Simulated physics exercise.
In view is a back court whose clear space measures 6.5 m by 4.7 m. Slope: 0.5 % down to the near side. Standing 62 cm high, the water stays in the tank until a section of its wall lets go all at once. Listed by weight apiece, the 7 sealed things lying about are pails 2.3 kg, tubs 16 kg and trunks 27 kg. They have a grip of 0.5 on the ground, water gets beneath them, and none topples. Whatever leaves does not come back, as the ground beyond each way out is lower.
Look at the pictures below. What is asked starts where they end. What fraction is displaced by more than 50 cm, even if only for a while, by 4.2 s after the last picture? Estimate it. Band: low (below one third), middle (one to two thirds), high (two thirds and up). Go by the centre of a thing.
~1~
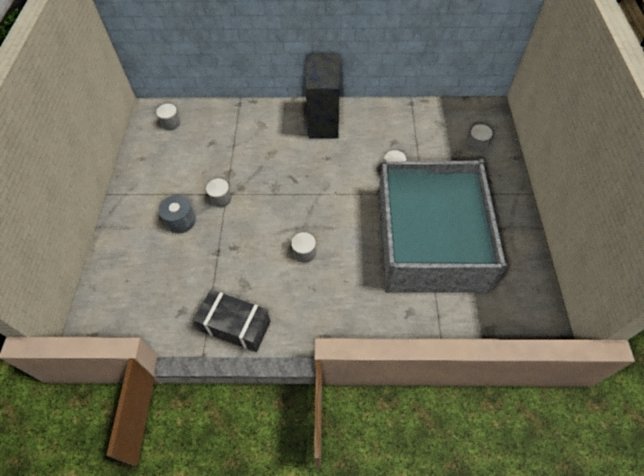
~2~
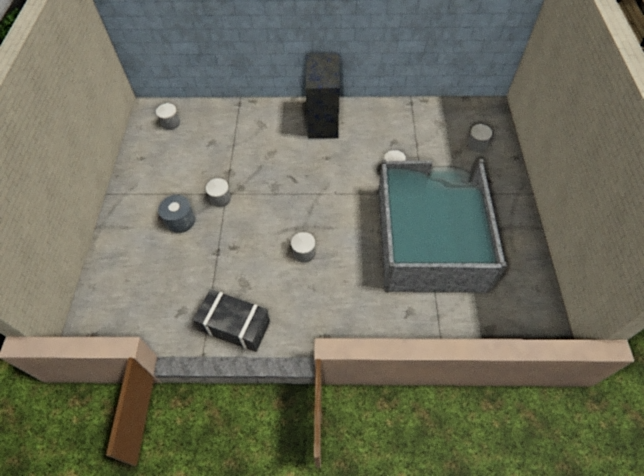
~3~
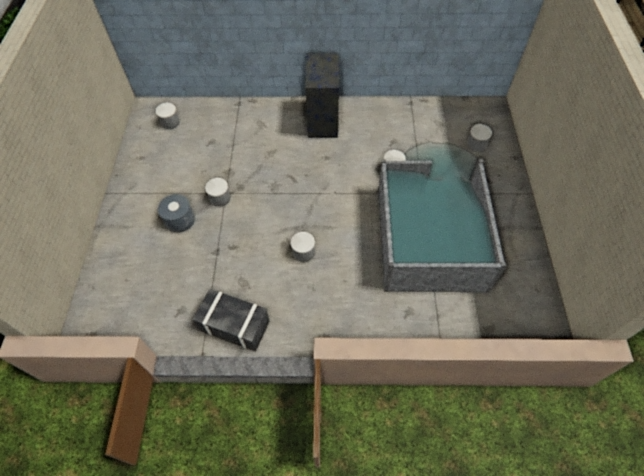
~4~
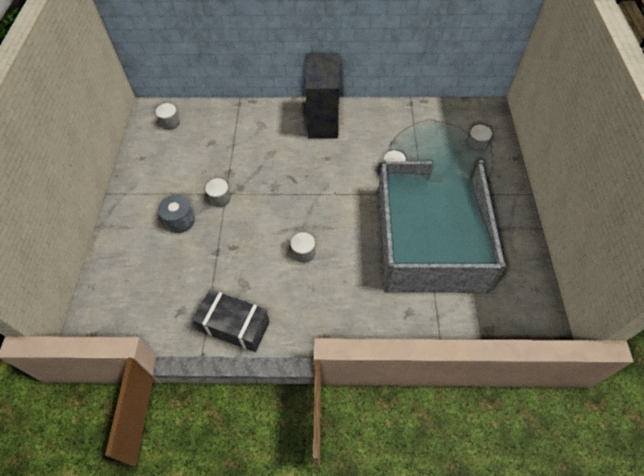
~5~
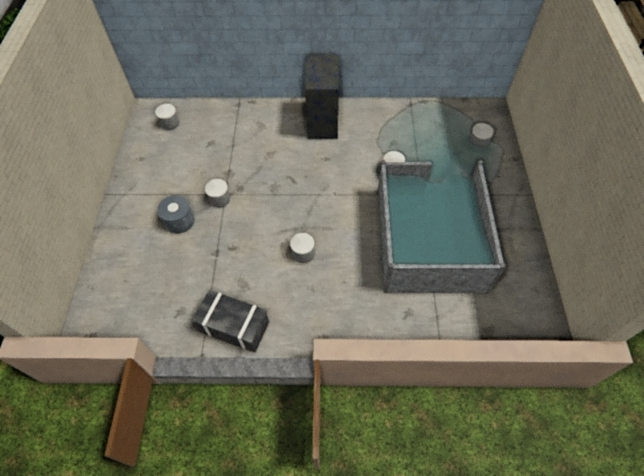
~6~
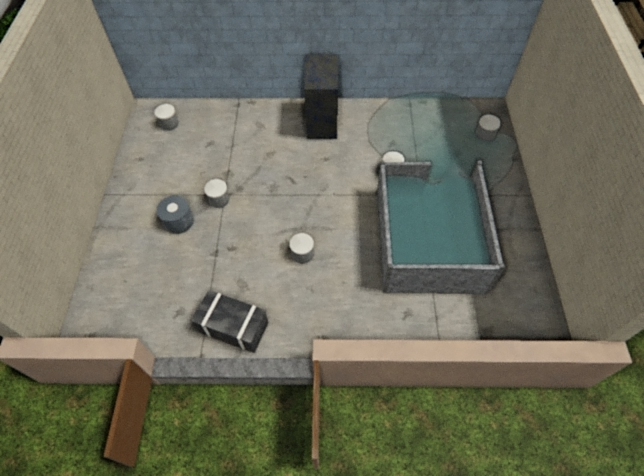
Low.
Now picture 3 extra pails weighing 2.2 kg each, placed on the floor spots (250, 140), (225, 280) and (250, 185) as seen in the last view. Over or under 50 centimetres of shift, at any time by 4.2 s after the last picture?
Answers in order are does not cross, does not cross and does not cross.
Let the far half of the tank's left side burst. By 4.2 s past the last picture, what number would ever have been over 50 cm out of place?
The count would be 4.
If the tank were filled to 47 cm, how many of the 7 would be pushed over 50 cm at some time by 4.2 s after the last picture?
In that case 1 of them.
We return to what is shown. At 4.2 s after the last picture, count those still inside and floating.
At that moment 3.
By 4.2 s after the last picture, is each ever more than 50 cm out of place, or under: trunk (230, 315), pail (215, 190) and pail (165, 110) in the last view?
The first is inside the limit, the second inside the limit, and the third beyond the limit.
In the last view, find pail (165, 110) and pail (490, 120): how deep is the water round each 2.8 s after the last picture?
Roughly 2 and 15 cm.
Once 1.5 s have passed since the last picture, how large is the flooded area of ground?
Near 8.5 m2 in all.
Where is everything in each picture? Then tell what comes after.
The first frame shows a pail at (482, 132) rests on the ground; a pail at (217, 187), on the bottom; 2.1 m2 under water; 0 of 7 have shifted.
The second frame shows a pail at (482, 132) rests on the ground; a pail at (217, 187), on the bottom; water covers 2.5 m2; 0 of 7 have shifted.
The third frame shows a pail at (481, 131), on the bottom; a pail at (217, 187) rests on the ground; water covers 3.1 m2; 0 of 7 have shifted.
The fourth frame shows a pail at (481, 132), on the bottom; a pail at (217, 187), on the bottom; water covers 3.9 m2; 0 of 7 have shifted.
The fifth frame shows a pail at (483, 130), on the bottom, 6 cm from its start; a pail at (216, 188), on the bottom; 4.9 m2 under water; 1 of 7 have shifted.
The sixth frame shows a pail at (490, 122), on the bottom, 29 cm from its start; a pail at (215, 188) rests on the ground; 5.8 m2 under water; 1 of 7 have shifted.
Then, 0.4 s after the last picture 1 of 7 are over 50 cm from their spots; 1 afloat.
Then, 1.5 s after the last picture 1 of 7 are over 50 cm from their spots; 1 afloat.
Then, 2.8 s after the last picture 1 of 7 are over 50 cm from their spots; 1 afloat.
Then, 4.2 s after the last picture 2 of 7 are over 50 cm from their spots, and 2 have been at some point; 3 afloat.
